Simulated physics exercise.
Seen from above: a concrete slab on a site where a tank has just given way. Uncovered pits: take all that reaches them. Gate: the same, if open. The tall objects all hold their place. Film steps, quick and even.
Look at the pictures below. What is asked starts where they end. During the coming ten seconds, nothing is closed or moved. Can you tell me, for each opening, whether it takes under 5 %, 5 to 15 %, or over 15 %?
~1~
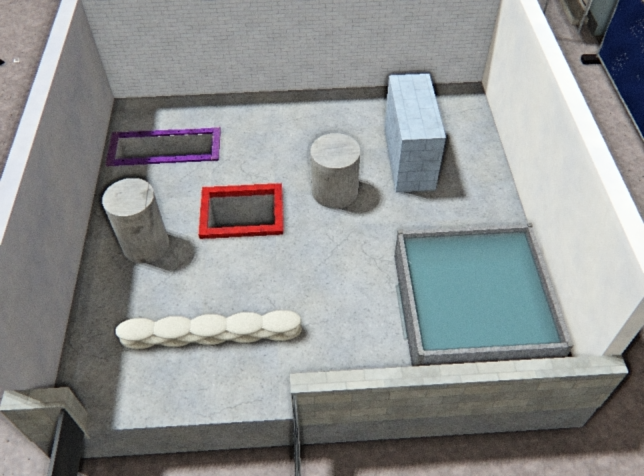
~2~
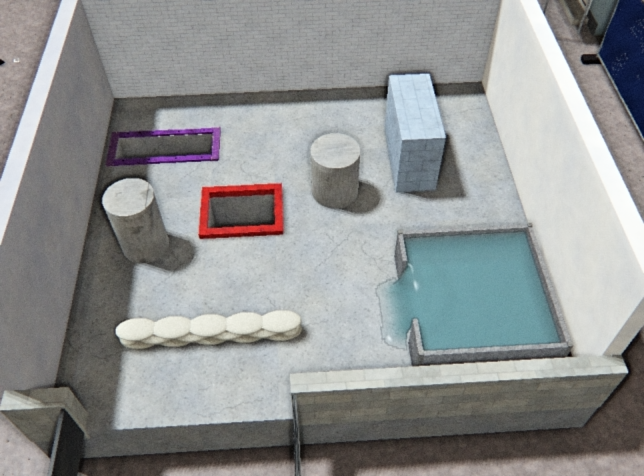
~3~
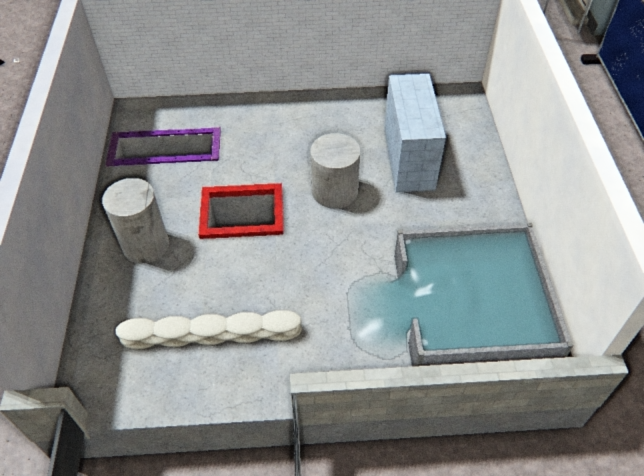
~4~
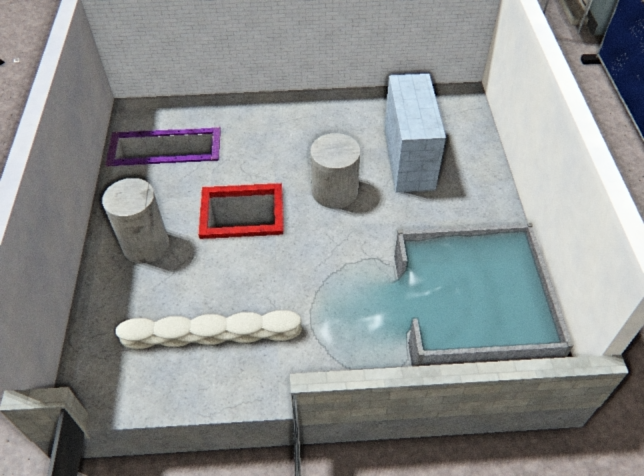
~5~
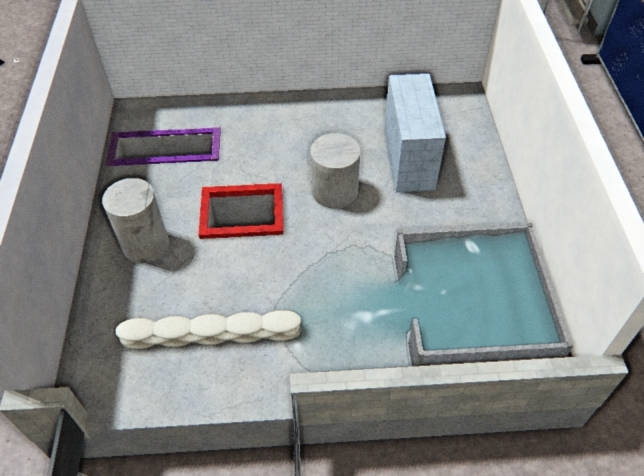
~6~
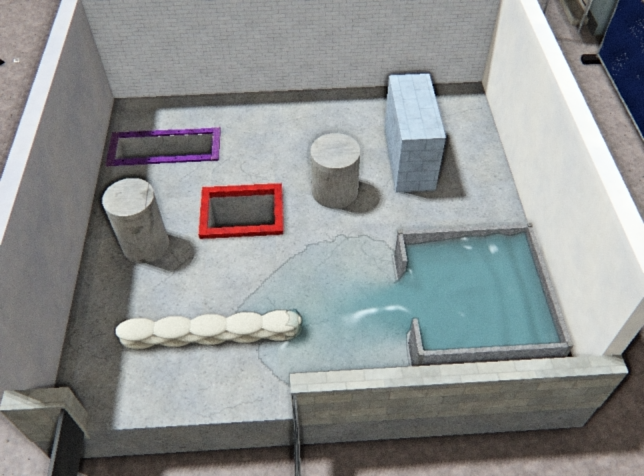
Sure: The gate takes over 15 %; the red pit takes under 5 %; the purple pit takes under 5 %.
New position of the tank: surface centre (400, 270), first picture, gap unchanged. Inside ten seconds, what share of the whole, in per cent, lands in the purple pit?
Share in the purple pit - 10 %.
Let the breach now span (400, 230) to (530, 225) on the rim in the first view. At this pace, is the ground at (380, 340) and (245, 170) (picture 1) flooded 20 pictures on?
First point: Unwetted; second point: Unwetted.
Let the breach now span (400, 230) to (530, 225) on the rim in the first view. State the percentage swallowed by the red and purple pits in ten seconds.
Estimates in per cent: Red 0, purple 10.
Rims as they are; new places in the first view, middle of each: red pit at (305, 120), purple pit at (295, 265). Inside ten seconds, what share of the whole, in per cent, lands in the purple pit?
Purple: About 12 %.
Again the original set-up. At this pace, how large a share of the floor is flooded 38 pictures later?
About 50 per cent.
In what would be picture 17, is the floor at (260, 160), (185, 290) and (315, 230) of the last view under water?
Taking them as listed, I'd call them high and dry, soaked through and soaked through.
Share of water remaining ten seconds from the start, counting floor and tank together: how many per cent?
Roughly 64 parts in a hundred.
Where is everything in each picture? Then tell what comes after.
Still water in the tank at (478, 288), in the first picture.
The front is at (383, 288), out from the gap at (409, 305), in the second picture.
Water pours out at (409, 307) and has run to (355, 293), in the third picture.
The front is at (319, 332), out from the gap at (409, 307), in the fourth picture.
Water pours out at (409, 306) and has run to (280, 312), in the fifth picture.
Water pours out at (409, 306) and has run to (241, 314), in the sixth picture.
A moment on, water covers 25 % of the floor; the gate 0 %, the red pit 0 %, the purple pit 0 %.
Next, water covers 35 % of the floor; the gate 5 %, the red pit 0 %, the purple pit 0 %.
Then, water covers 45 % of the floor; the gate 11 %, the red pit 0 %, the purple pit 0 %.
Later, water covers 50 % of the floor; the gate 22 %, the red pit 0 %, the purple pit 1 %.
In the end, water covers 60 % of the floor; the gate 36 %, the red pit 0 %, the purple pit 1 %.
